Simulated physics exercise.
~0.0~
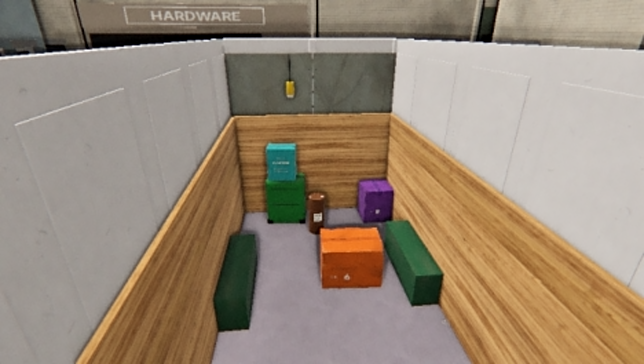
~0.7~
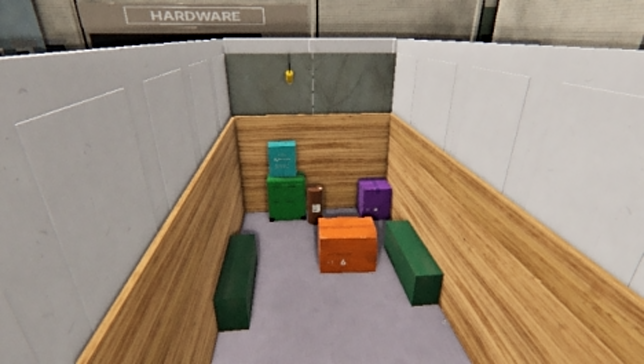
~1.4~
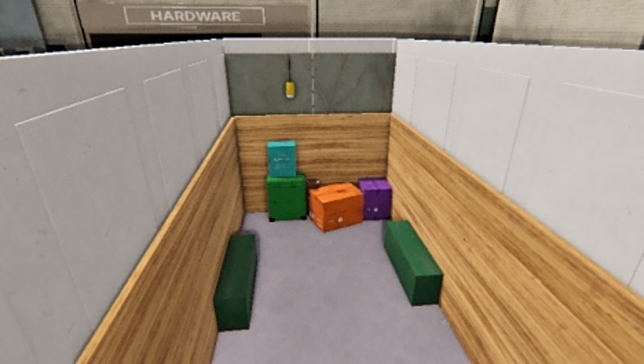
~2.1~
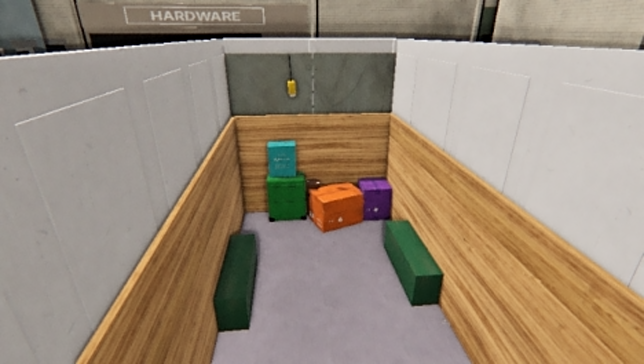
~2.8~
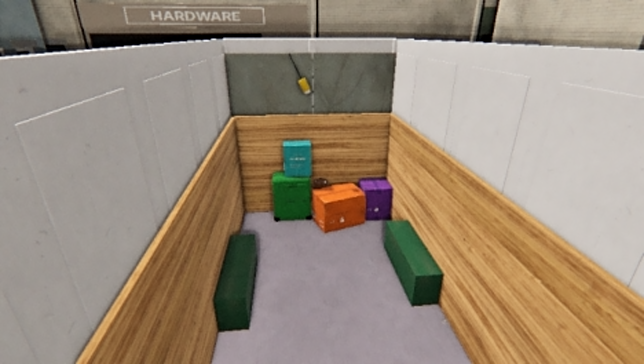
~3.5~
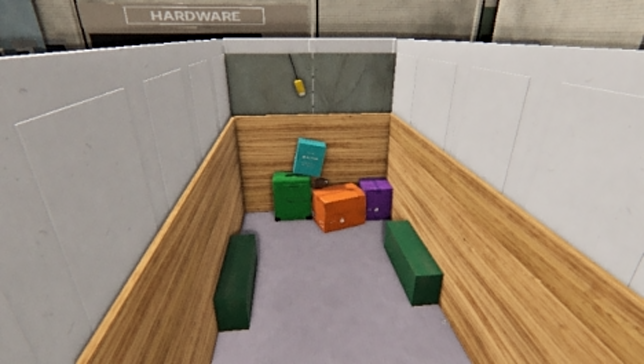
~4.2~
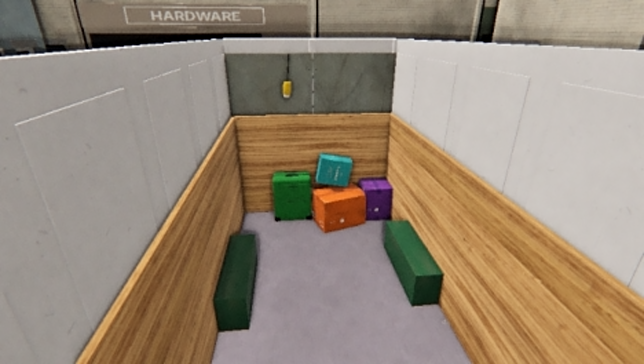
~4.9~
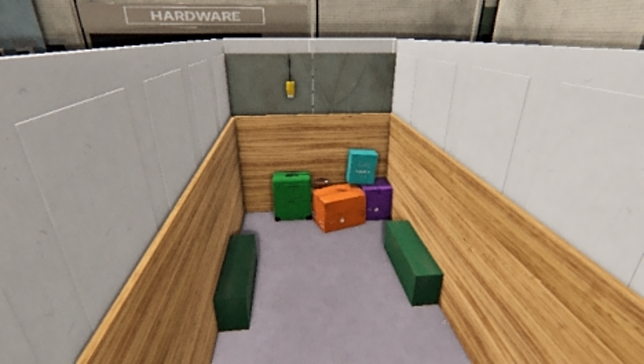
The orange box slides forward, then the turquoise box topples rightward off the green case.
